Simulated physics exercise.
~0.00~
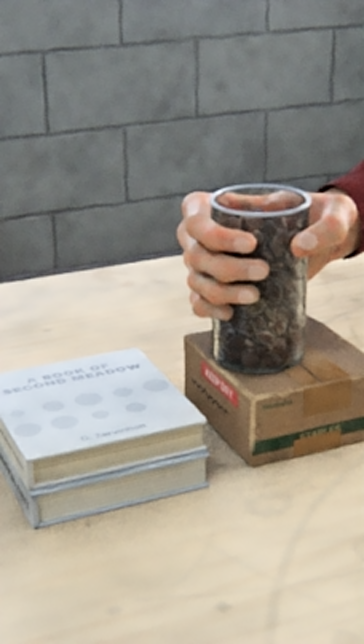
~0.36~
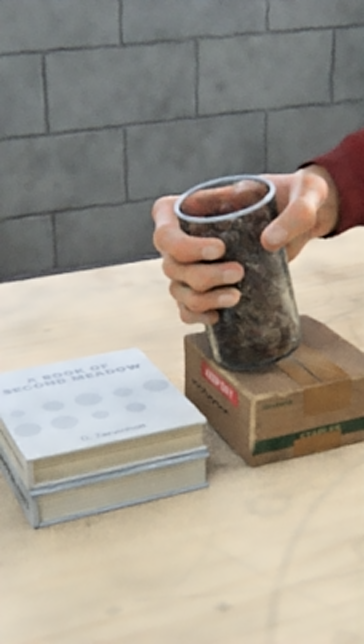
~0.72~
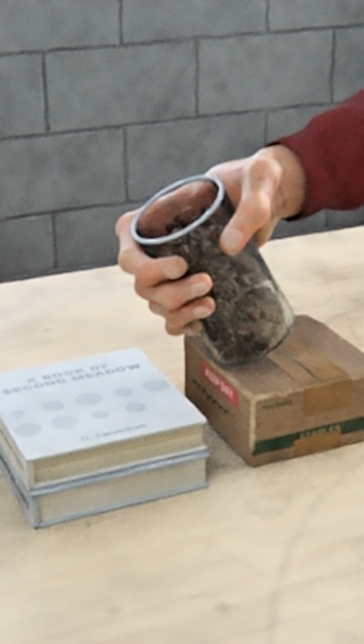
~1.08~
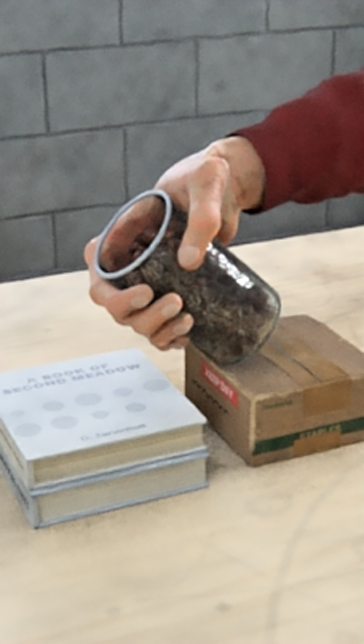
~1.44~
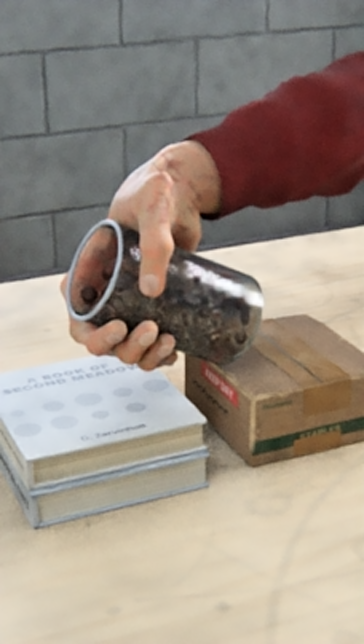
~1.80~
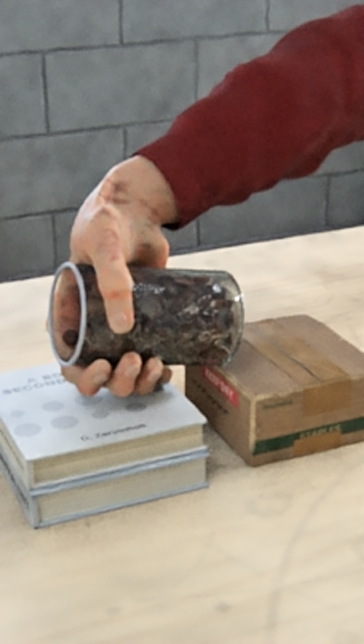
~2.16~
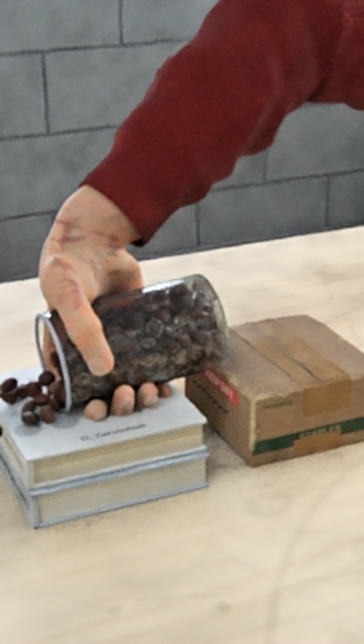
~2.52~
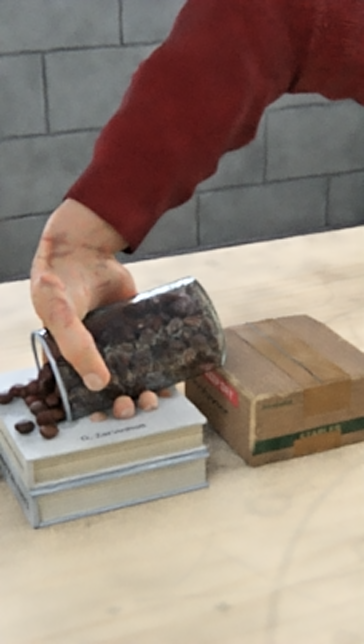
A hand tips a clear glass left onto stacked books, spilling some dark brown pieces.
